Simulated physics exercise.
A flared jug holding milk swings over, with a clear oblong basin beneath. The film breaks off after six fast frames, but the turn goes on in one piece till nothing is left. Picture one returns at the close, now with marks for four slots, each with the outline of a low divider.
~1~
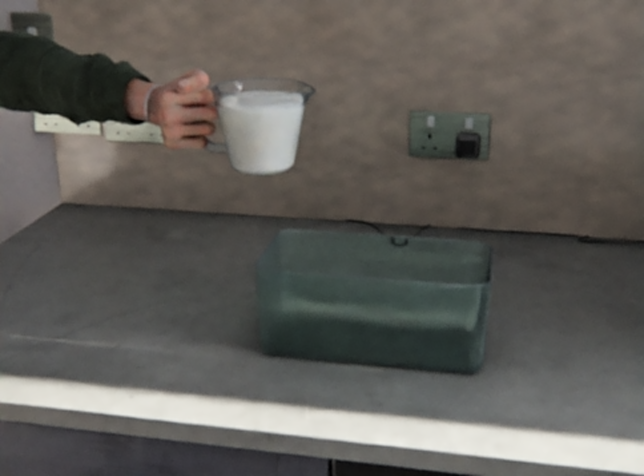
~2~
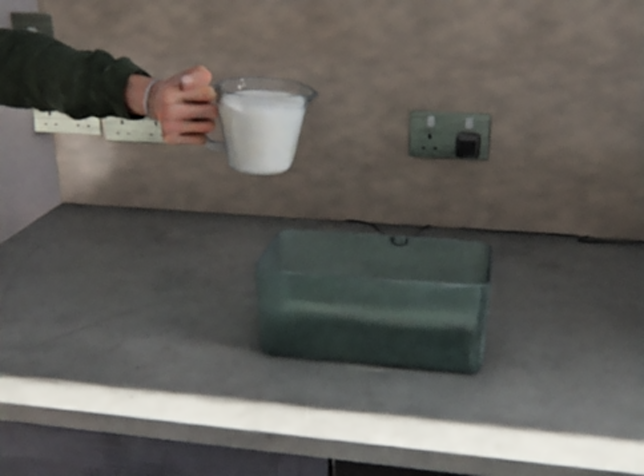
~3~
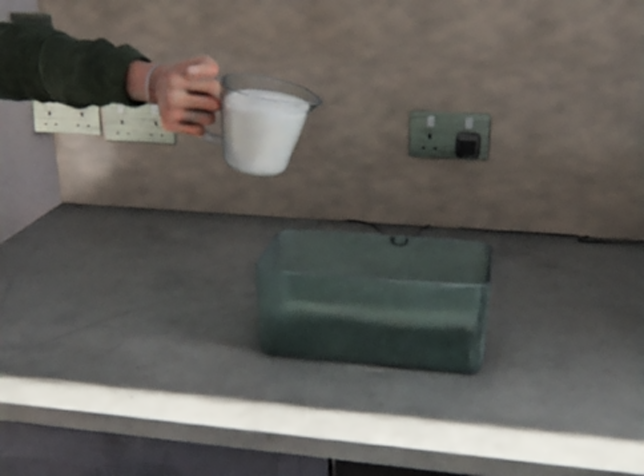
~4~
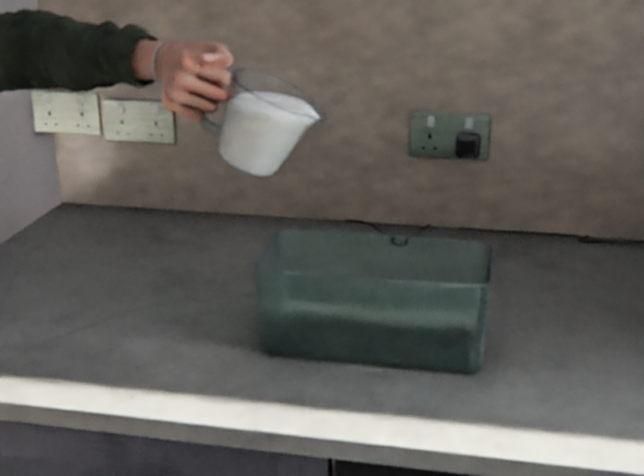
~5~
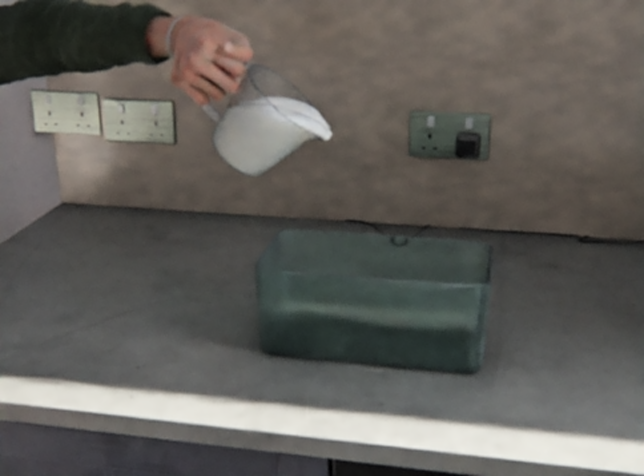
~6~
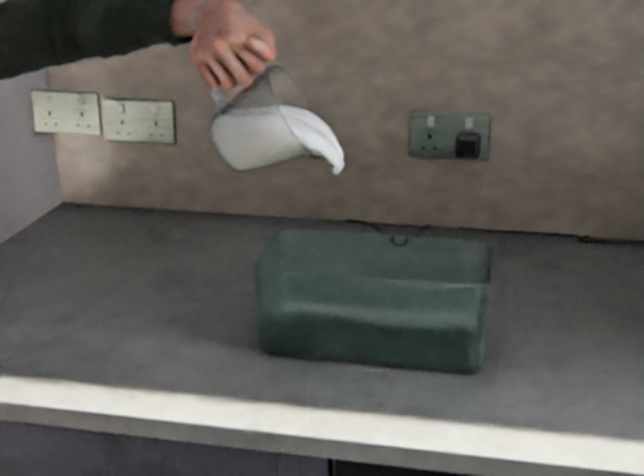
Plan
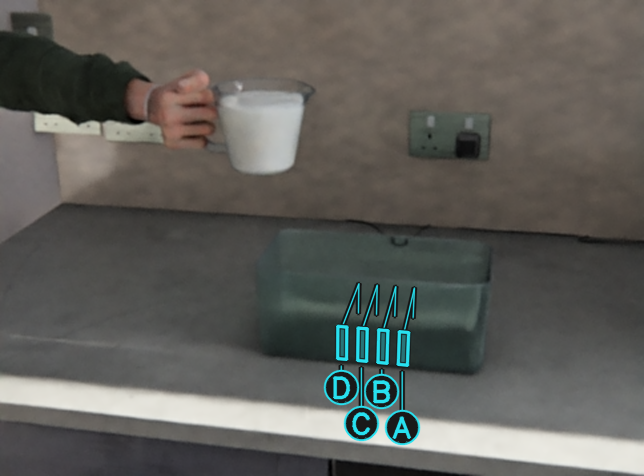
The clip opens with a hand at the left holding an upright clear jug of milk above a greenish, see-through oblong basin on a grey countertop. The hand gradually tilts the jug to the right, the milk shifting toward the lip, then curling over it in a short white tongue.
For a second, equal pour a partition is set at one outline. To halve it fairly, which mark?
Place D does it best.
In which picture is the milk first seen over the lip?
Picture 5.
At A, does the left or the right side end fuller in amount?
More ends on the left.
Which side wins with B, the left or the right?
The left side.
On the marked copy, A at (402, 371); B at (381, 369); C at (361, 367); D at (341, 365).
For place A, about 84 % ends left of the wall and 10 % right of it; 7 % is lost outside.
For place B, about 84 % ends left of the wall and 9 % right of it; 7 % is lost outside.
For place C, about 71 % ends left of the wall and 25 % right of it; 4 % is lost outside.
For place D, about 51 % ends left of the wall and 44 % right of it; 5 % is lost outside.
